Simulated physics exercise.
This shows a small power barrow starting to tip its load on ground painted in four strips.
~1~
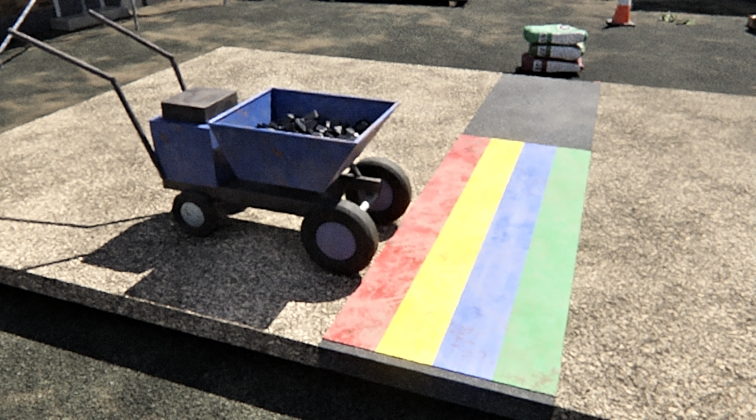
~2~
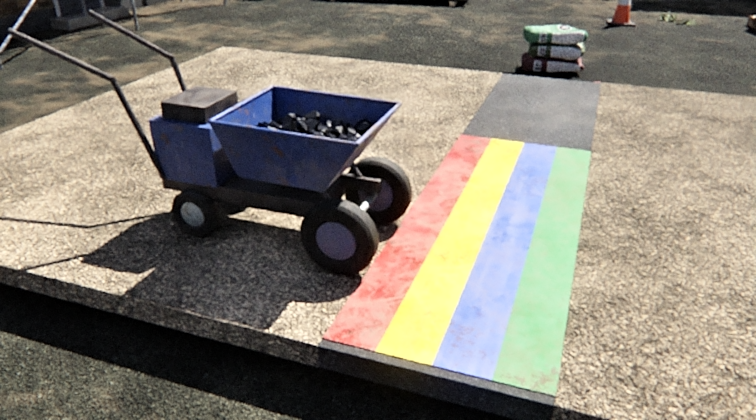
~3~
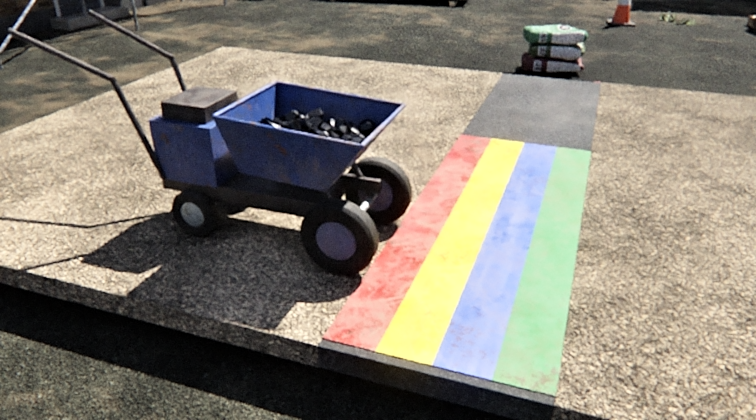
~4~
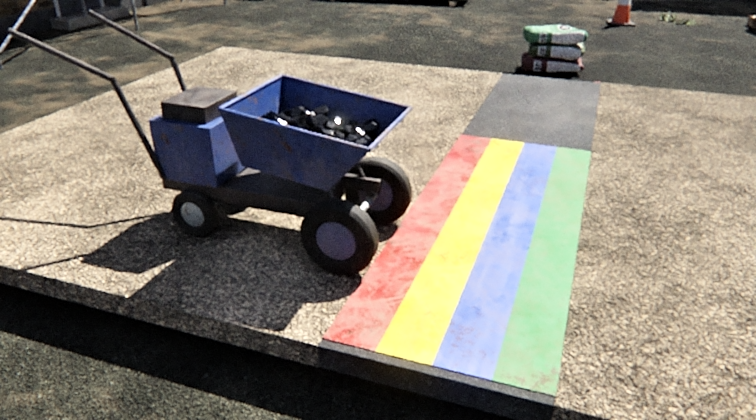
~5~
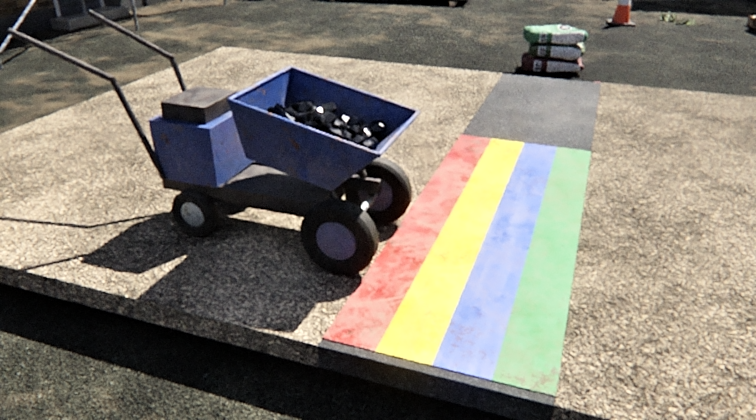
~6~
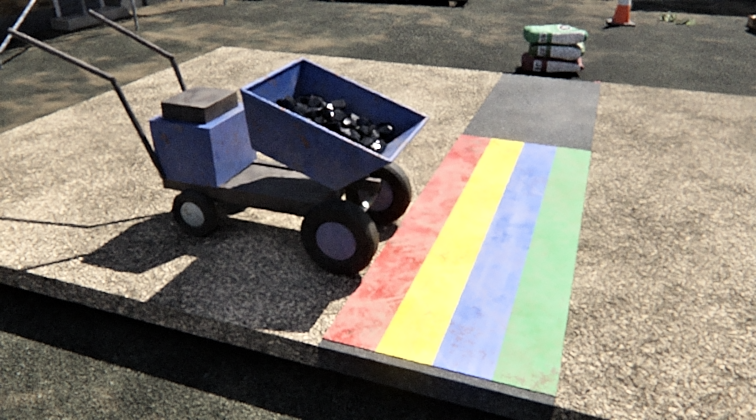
On a sunlit slab of pale, gritty ground edged by dark tarmac, seen from above at an angle, a small blue barrow with black wheels and handles stands left of centre. Red, yellow, blue and green strips lie side by side to its right, with stacked bags and an orange cone behind. The skip of black lumps starts level, then gradually tilts towards the strips, while the wheels and camera stay still.
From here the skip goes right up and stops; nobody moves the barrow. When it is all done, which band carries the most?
The blue band carries the most.
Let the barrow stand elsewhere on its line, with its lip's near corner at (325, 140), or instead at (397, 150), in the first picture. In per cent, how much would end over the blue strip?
Well, you'd get roughly 30 per cent from the first place and roughly 40 per cent from the second.
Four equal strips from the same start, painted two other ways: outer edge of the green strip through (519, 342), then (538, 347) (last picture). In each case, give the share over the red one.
The first case gives around 0 %, the second around 0 %.
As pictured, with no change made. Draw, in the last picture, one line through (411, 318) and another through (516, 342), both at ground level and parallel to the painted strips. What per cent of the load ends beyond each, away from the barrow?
Respectively 90 and 20 percent.
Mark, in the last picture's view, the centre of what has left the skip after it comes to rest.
About pixel (488, 263).
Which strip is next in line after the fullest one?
Yellow.
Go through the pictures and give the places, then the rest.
In the first picture, lip of the skip at (355, 144), level; top of the load at (308, 137), lumps of coal; red strip at (373, 305); yellow strip at (423, 316); blue strip at (477, 328); green strip at (533, 341).
In the second picture, lip of the skip at (356, 145), level; top of the load at (309, 137).
In the third picture, lip of the skip at (361, 147), tipped barely; top of the load at (297, 133).
In the fourth picture, lip of the skip at (369, 150), tipped a little; top of the load at (297, 122).
In the fifth picture, lip of the skip at (378, 155), tipped a little; top of the load at (293, 122).
In the sixth picture, lip of the skip at (389, 162), tipped clearly; top of the load at (302, 116); red strip at (373, 305); yellow strip at (423, 316); blue strip at (477, 328); green strip at (533, 341).
Soon after the last picture, skip tipped steeply; all in the skip.
A little later, skip tipped right over; most in the skip; a small part over the yellow strip; a small part over the blue strip; a stray few over the green strip.
Later still, skip tipped right over; about a quarter in the skip; about a quarter over the yellow strip; about a third over the blue strip; about a quarter over the green strip; a stray few off the paint.
By the end, skip tipped right over; a small part in the skip; a stray few over the red strip; about a quarter over the yellow strip; about half over the blue strip; a small part over the green strip; a stray few off the paint.
